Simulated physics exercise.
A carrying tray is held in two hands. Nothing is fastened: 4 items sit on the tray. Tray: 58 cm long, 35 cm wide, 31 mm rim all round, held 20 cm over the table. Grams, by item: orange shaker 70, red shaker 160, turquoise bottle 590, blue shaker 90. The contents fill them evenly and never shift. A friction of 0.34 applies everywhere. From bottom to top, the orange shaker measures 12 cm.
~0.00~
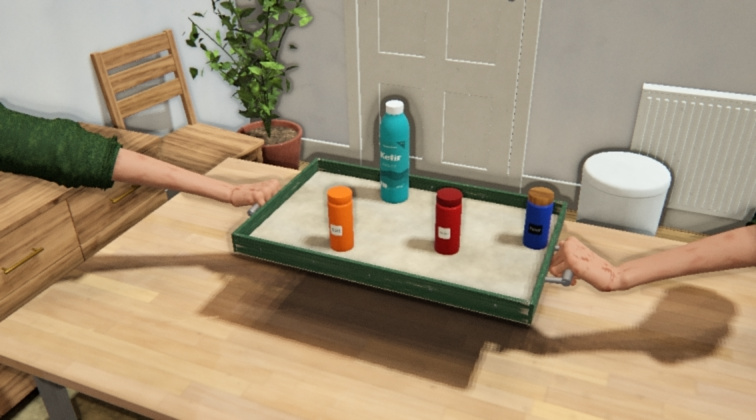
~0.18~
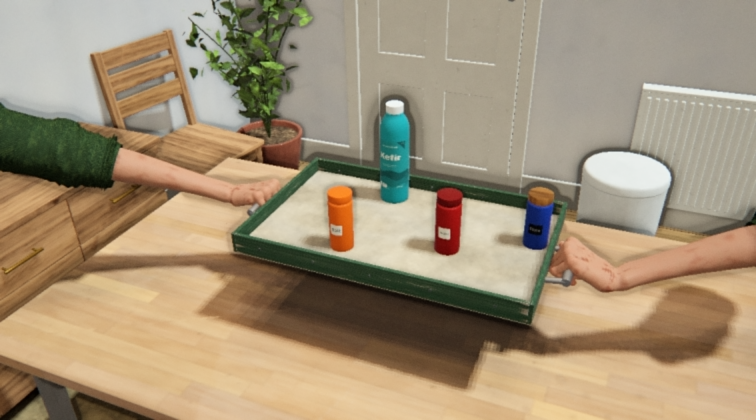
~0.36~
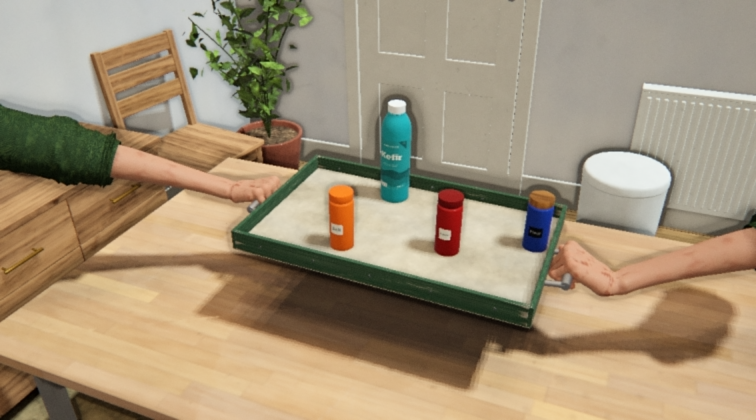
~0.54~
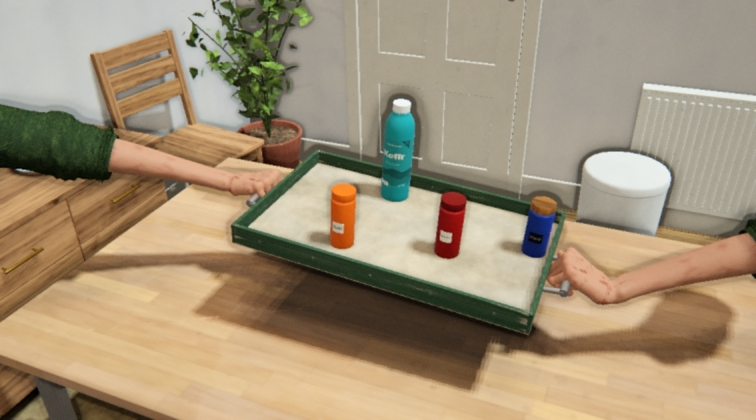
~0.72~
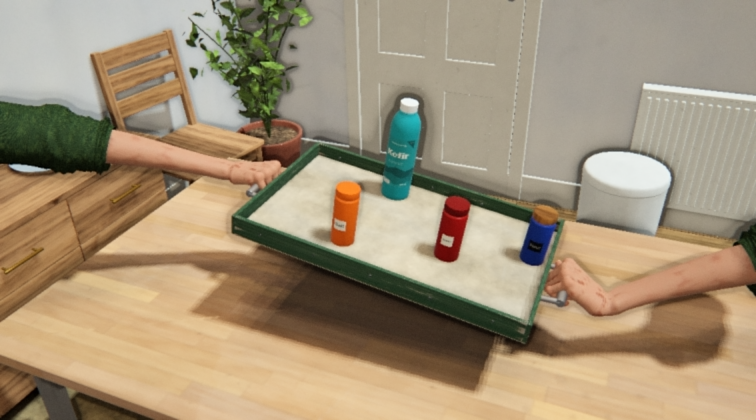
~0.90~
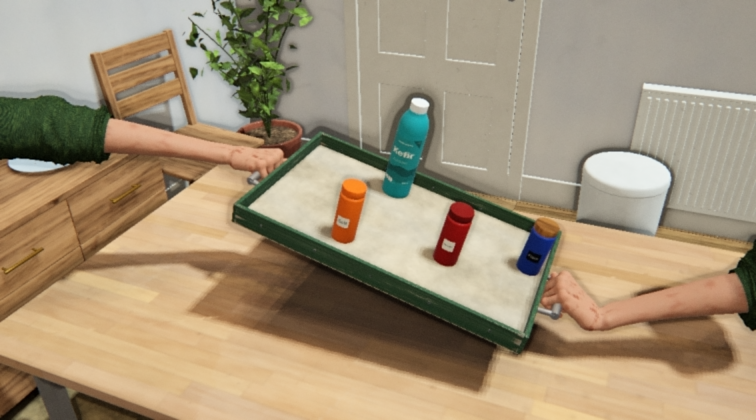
Green tray carrying an orange shaker, red shaker, turquoise bottle and blue shaker, two hands gradually tilting it right edge down.
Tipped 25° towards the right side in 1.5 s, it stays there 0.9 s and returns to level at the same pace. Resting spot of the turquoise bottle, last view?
Roughly (505, 205).
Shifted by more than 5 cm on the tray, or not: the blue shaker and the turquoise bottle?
Blue shaker: Remains in place. Turquoise bottle: Is displaced.
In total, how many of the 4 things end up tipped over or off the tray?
The tally is 3.
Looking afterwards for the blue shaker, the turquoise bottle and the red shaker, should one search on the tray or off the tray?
At the end the blue shaker remains on its base, the turquoise bottle remains on its base and the red shaker leaves its base.
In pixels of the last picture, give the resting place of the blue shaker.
It comes to rest somewhere around (542, 219).
After 1.50 s, tray tilted 25°, right edge down; turquoise bottle on its side near (465, 202); orange shaker moved 5 cm; red shaker moved 5 cm.
After 1.90 s, tray tilted 25°, right edge down; turquoise bottle on its side near (500, 236); red shaker 57° off its base; orange shaker moved 27 cm.
After 2.30 s, tray tilted 25°, right edge down; orange shaker and red shaker now off the tray; turquoise bottle on its side near (500, 236).
After 3.30 s, tray tilted 11°, right edge down; turquoise bottle on its side near (505, 219).
In the end (4.5 s), off the tray, orange shaker and red shaker; toppled on the tray, turquoise bottle; the last one under 5 cm from the start. In the last view, turquoise bottle near (505, 205).
